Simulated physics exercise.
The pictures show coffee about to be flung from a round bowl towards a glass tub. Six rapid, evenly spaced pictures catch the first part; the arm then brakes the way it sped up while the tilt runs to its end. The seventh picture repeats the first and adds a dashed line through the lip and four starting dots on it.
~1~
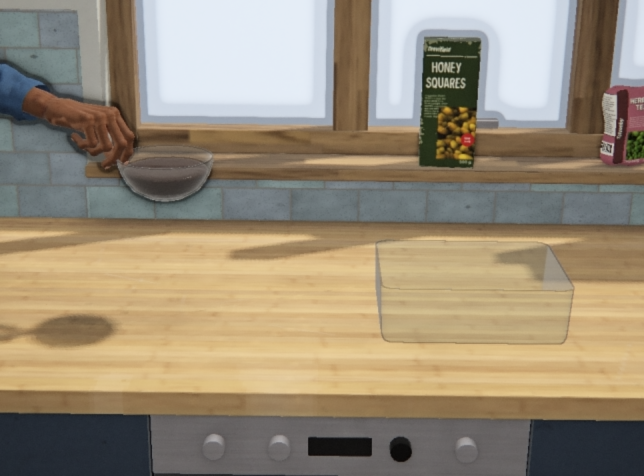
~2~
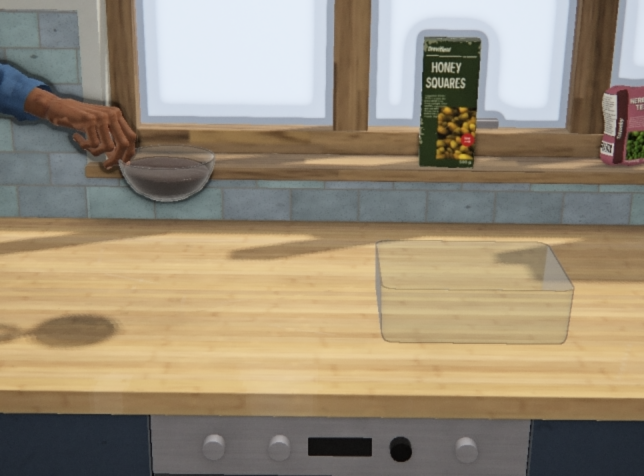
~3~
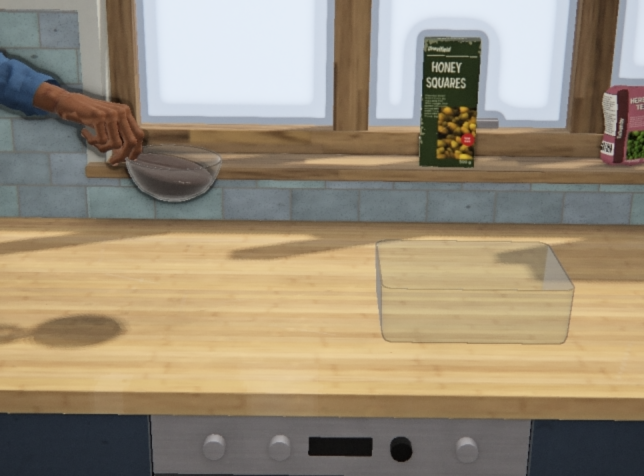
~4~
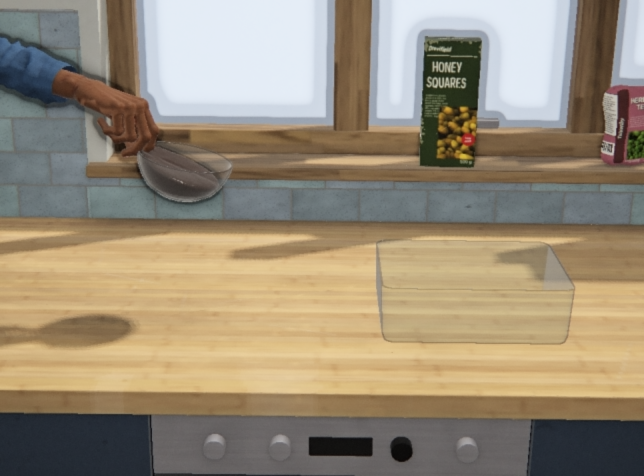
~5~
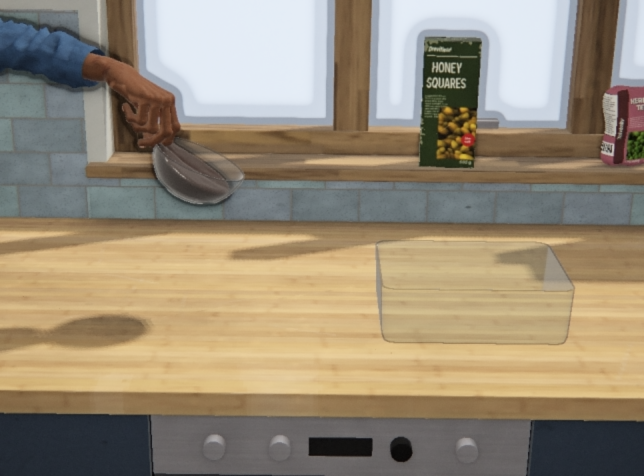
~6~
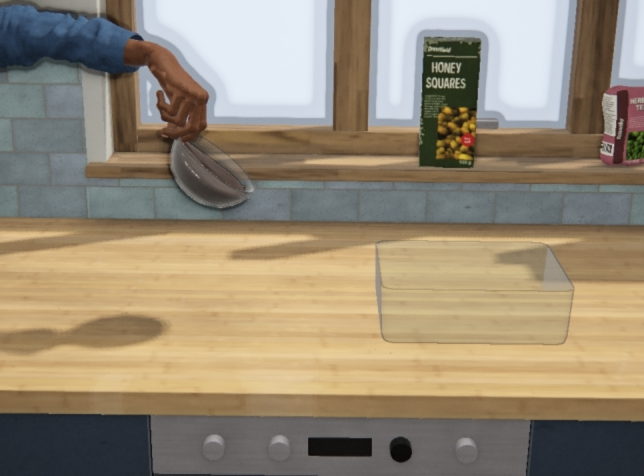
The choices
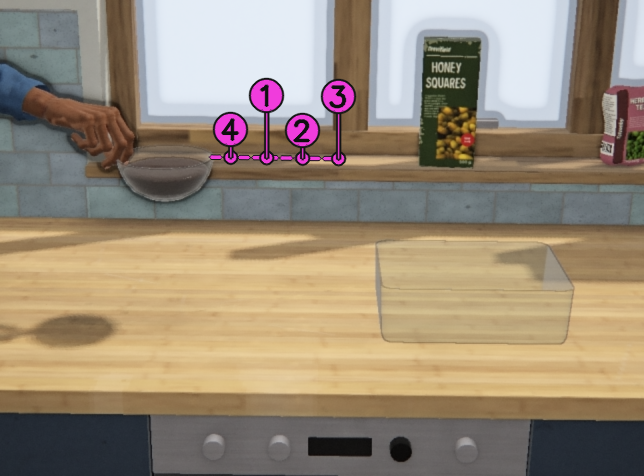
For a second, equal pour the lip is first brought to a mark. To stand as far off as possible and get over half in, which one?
Spot 1.
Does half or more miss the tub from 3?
No, not at all.
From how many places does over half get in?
Three of them.
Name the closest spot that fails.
4.
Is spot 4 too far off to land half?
Yes, that goes wrong.
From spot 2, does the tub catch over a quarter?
Yes, clearly.
On the marked copy, 1 at (266, 157); 2 at (302, 158); 3 at (338, 158); 4 at (230, 157).
For spot 1, about 84 % lands in the tub, 4 % falls short and 11 % goes beside or beyond.
For spot 2, about 81 % lands in the tub, 3 % falls short and 15 % goes beside or beyond.
For spot 3, about 70 % lands in the tub, 3 % falls short and 26 % goes beside or beyond.
For spot 4, about 9 % lands in the tub, 87 % falls short and 4 % goes beside or beyond.
